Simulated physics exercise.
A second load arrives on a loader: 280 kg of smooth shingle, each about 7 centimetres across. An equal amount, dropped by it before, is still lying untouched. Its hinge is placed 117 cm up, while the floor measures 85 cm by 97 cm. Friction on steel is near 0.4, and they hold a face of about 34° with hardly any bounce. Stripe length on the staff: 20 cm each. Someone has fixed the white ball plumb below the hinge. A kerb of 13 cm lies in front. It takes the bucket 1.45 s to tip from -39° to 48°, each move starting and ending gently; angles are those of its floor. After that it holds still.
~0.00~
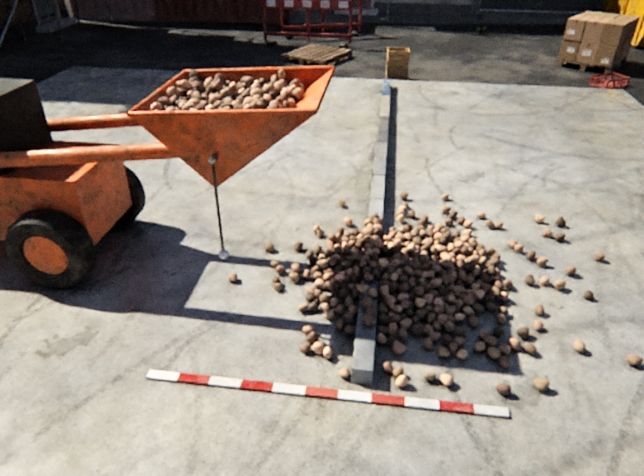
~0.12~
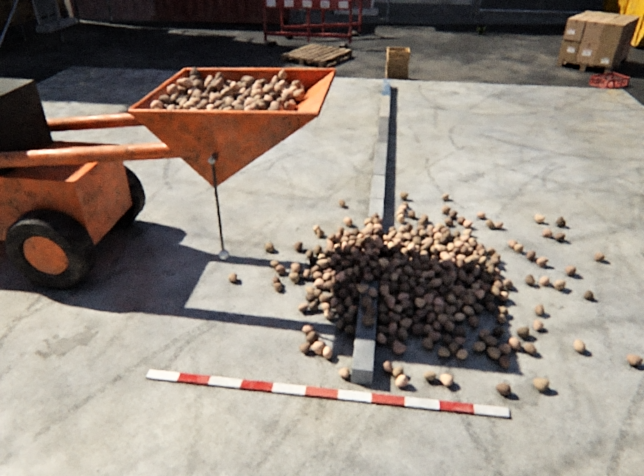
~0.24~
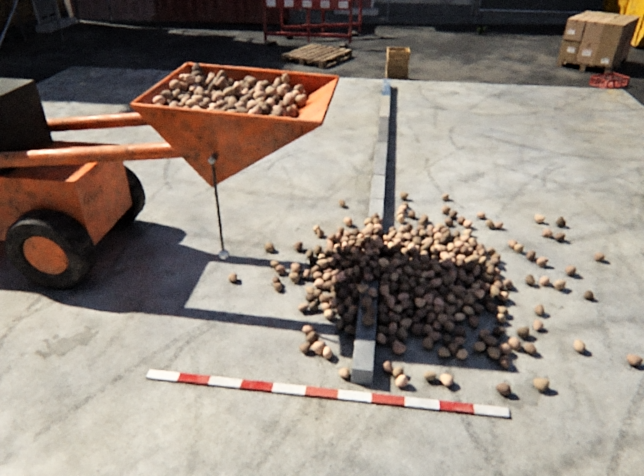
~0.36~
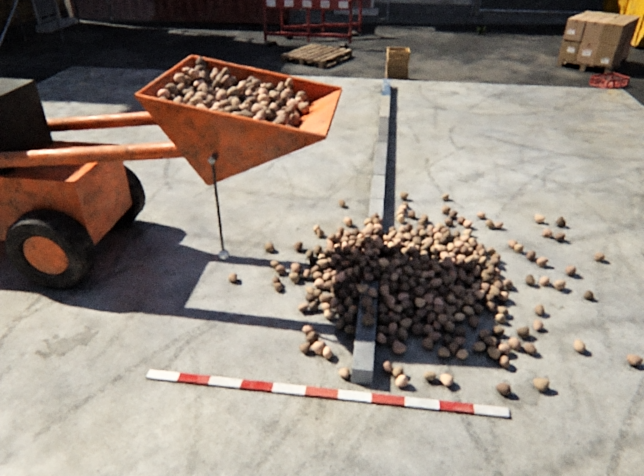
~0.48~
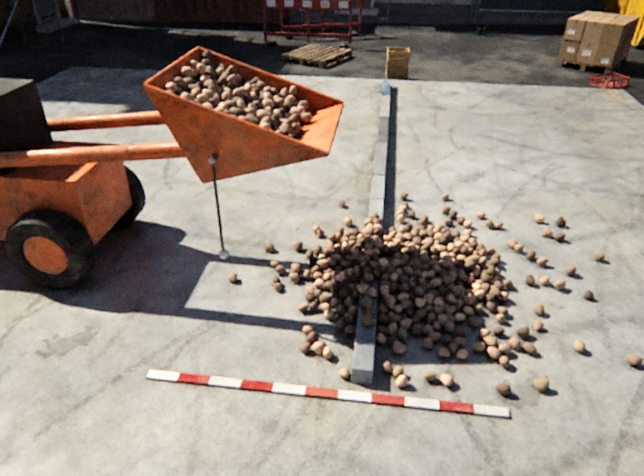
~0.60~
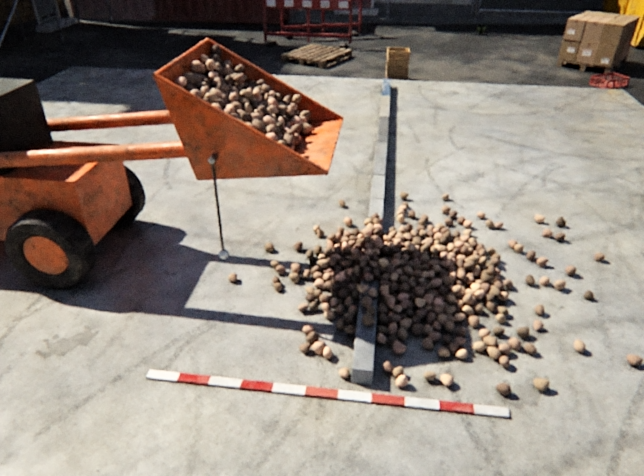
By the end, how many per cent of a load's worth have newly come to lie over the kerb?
About 9 per cent have newly come to lie there.
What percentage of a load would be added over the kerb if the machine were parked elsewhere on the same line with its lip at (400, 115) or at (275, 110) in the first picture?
Case one about 85 %, case two about 0 %.
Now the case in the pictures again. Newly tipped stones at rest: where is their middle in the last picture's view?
Roughly pixel (331, 260) in the last view.
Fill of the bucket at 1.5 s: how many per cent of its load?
Close to 15 per cent of the load.
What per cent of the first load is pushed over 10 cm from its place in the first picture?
Close to 10 in a hundred of them.
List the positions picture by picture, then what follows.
Lip at (316, 111), floor tilted -39°, highest stones at (224, 83). The earlier load is highest near (370, 246), 19 cm above ground level, 28 % on this side of the kerb, 71 % over the kerb, in the first picture.
Lip at (318, 114), floor tilted -37°, highest stones at (216, 82); the stones move at 0.1 m/s on average, in the second picture.
Lip at (322, 124), floor tilted -33°, highest stones at (198, 81); the stones move at 0.2 m/s on average, in the third picture.
The bucket is at -26°, its lip at (326, 137); the top of the load is at (194, 74); the stones move at 0.2 m/s on average, in the fourth picture.
The bucket is at -17°, its lip at (328, 155); the top of the load is at (199, 68); the stones move at 0.3 m/s on average, in the fifth picture.
Lip at (328, 173), floor tilted -7°, highest stones at (208, 63); the stones move at 0.3 m/s on average, in the sixth picture.
After 1.1 s the floor is at 35°; in per cent of one load, 95 in the bucket, 33 on this side of the kerb, 71 over the kerb; the foremost stones are at (572, 257).
After 1.5 s the floor is at 48°; in per cent of one load, 15 in the bucket, 112 on this side of the kerb, 73 over the kerb; the foremost stones are at (572, 257).
After 1.9 s the floor is at 48°; in per cent of one load, 0 in the bucket, 120 on this side of the kerb, 80 over the kerb; the foremost stones are at (572, 257).
After 4.4 s the floor is at 48°; in per cent of one load, 0 in the bucket, 120 on this side of the kerb, 80 over the kerb; the foremost stones are at (572, 257). Net gain over the kerb, 9.
